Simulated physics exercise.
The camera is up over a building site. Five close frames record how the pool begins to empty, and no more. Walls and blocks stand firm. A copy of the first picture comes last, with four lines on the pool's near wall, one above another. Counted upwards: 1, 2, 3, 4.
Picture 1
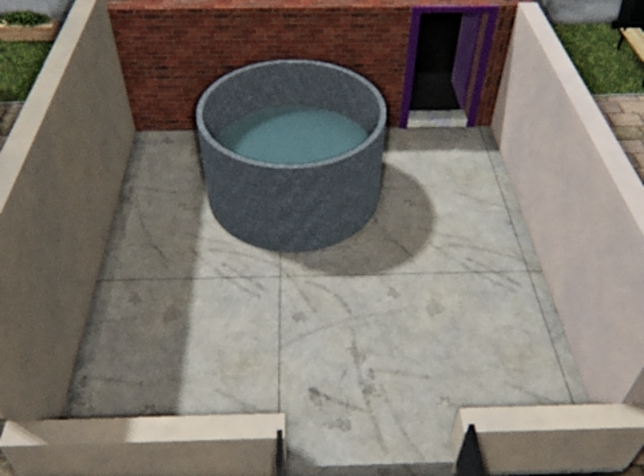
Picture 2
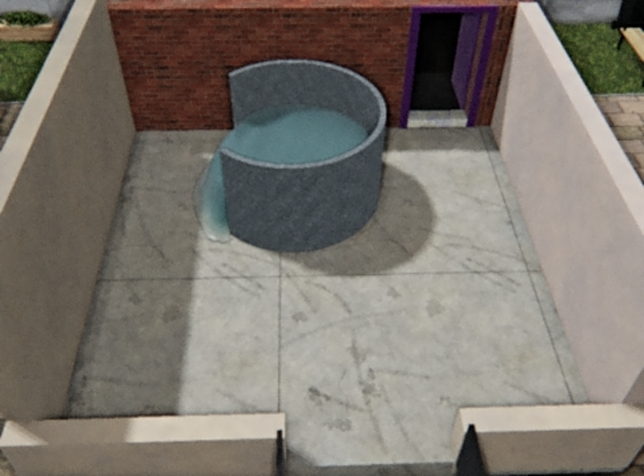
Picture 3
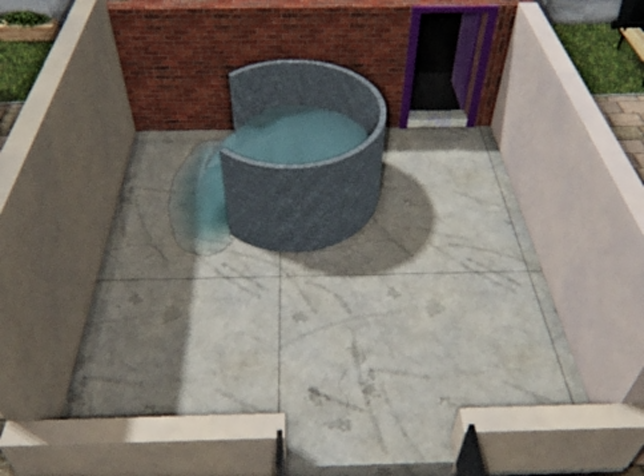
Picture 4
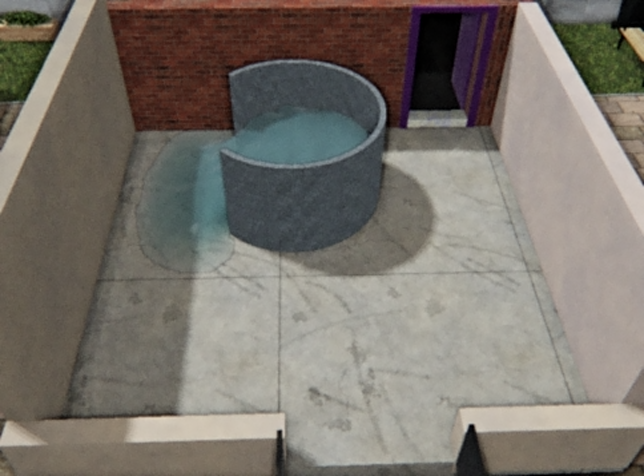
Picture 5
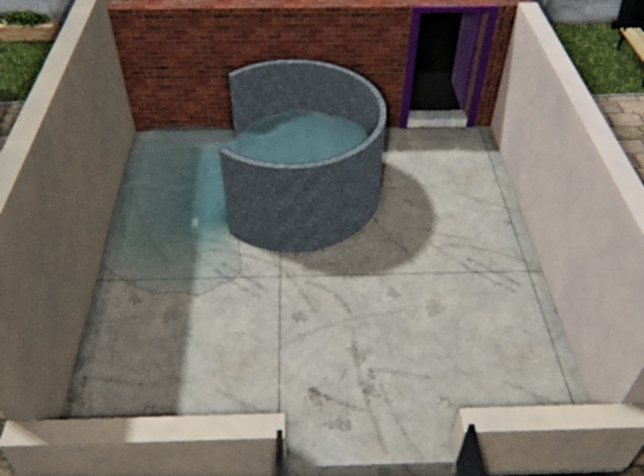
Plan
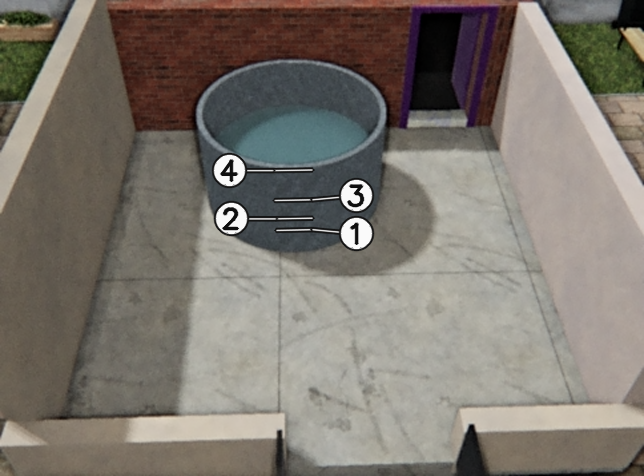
A round grey pool of blue-green water stands near the back of a walled concrete yard on a building site, seen from above by a still camera. Behind it runs a red brick wall with a purple doorway to the right, pale walls line both sides, and a gap opens in the low front wall. The pool's left side opens, and water pours out, spreading leftward and forward across the floor.
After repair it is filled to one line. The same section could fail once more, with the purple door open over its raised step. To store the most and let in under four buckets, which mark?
Go for 3.
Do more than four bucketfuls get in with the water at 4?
Yes, that goes wrong.
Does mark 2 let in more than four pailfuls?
No, that is safe.
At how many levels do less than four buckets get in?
Three of them.
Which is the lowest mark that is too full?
Mark 4.
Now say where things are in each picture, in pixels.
The first frame shows water in the pool at rest, its middle at (293, 151); foot of the purple doorway at (436, 127); open gate at (373, 408).
The second frame shows front seen at (210, 229), 2 % of the ground wet.
The third frame shows front seen at (189, 244), 5 % of the ground wet.
The fourth frame shows front seen at (201, 265), 11 % of the ground wet.
The fifth frame shows front seen at (143, 281), 18 % of the ground wet.
On the marked copy, 1 at (294, 230); 2 at (294, 218); 3 at (293, 200); 4 at (292, 170); from the bottom up 1, 2, 3, 4.
With 1, nothing gets over.
With 2, nothing gets over.
With 3, a splash gets over, under a bucket.
With 4, about 11 bucketfuls get in.
